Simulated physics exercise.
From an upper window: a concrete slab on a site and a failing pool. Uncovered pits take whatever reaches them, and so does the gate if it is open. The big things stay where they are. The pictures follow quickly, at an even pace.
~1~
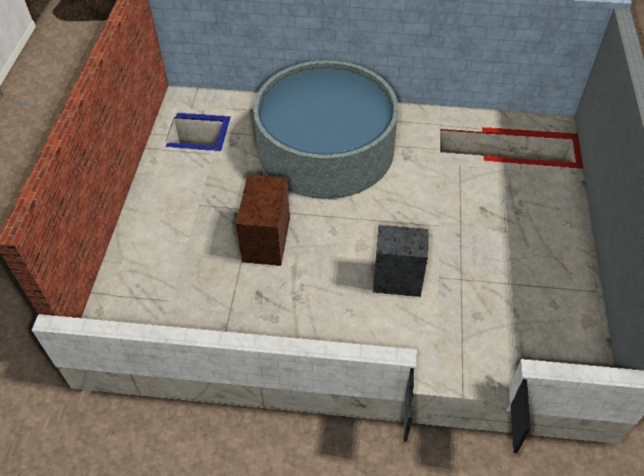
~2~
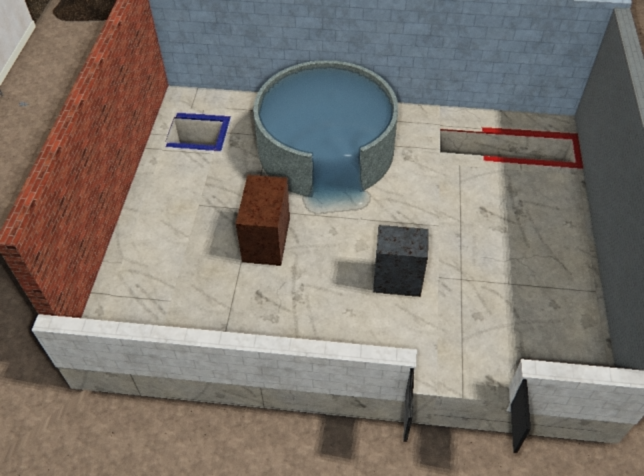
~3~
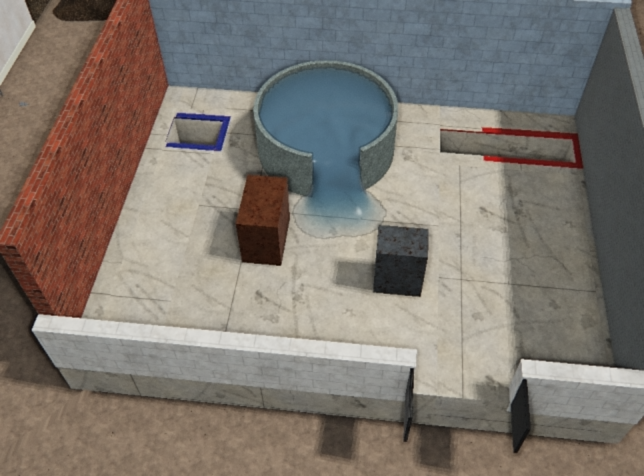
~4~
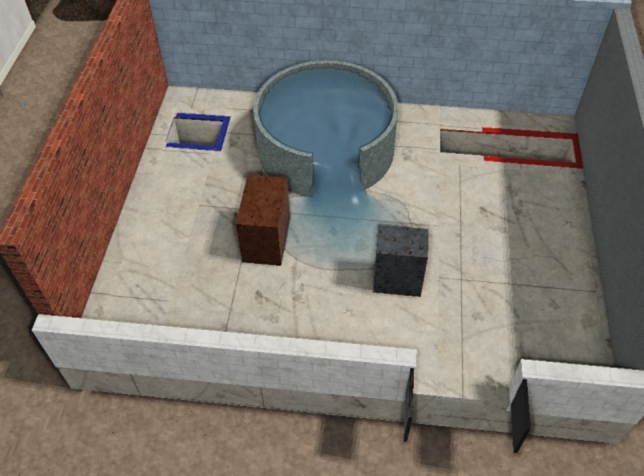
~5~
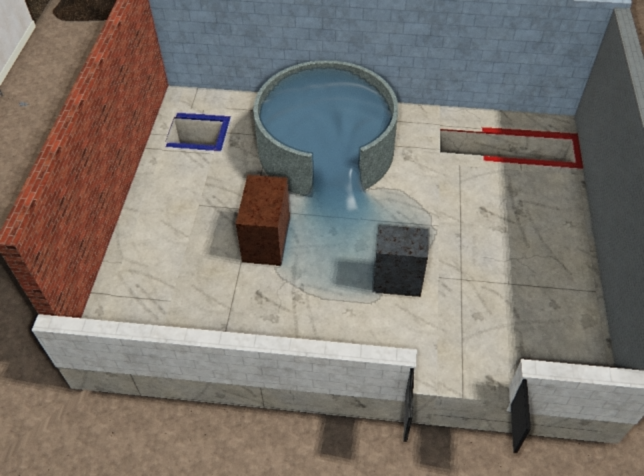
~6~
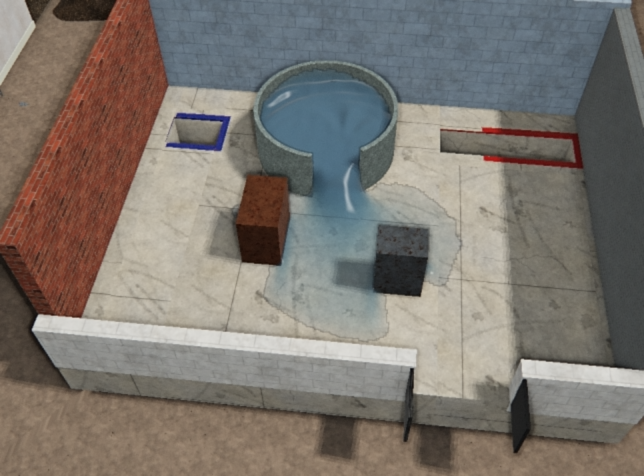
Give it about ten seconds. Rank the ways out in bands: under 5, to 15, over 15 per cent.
In the end: The gate takes from 5 to 15 %; the red pit takes more than 15 %; the blue pit takes from 5 to 15 %.
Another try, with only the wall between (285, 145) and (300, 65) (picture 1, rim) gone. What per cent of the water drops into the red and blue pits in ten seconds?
Roughly, in per cent: Red 6, blue 55.
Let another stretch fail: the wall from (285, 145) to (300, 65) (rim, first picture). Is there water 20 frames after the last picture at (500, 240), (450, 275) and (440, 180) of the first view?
One after the other: No water, clear, clear.
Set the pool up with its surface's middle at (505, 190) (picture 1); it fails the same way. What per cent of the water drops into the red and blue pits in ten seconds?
In per cent: Red 15, blue 2.
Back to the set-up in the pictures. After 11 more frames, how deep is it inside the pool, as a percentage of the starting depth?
Near 56 in a hundred.
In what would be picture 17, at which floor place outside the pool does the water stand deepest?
Close to (357, 371).
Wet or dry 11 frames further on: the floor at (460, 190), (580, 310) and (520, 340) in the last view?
In turn: Clear, awash, under water.
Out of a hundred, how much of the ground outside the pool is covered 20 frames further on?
Close to 60 %.
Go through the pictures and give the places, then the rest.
The first frame shows the round tank at (326, 110) is whole and still.
In the second frame, the front is at (309, 204), out from the gap at (337, 181).
In the third frame, water pours out at (337, 183) and has run to (323, 235).
In the fourth frame, the front is at (371, 264), out from the gap at (337, 184).
In the fifth frame, water pours out at (337, 184) and has run to (372, 297).
In the sixth frame, the front is at (374, 334), out from the gap at (337, 183).
A moment on, water covers 30 % of the floor; the gate 0 %, the red pit 0 %, the blue pit 0 %.
Next, water covers 45 % of the floor; the gate 1 %, the red pit 0 %, the blue pit 0 %.
Then, water covers 60 % of the floor; the gate 2 %, the red pit 0 %, the blue pit 0 %.
Later, water covers 80 % of the floor; the gate 6 %, the red pit 7 %, the blue pit 2 %.
In the end, water covers 95 % of the floor; the gate 10 %, the red pit 20 %, the blue pit 7 %.
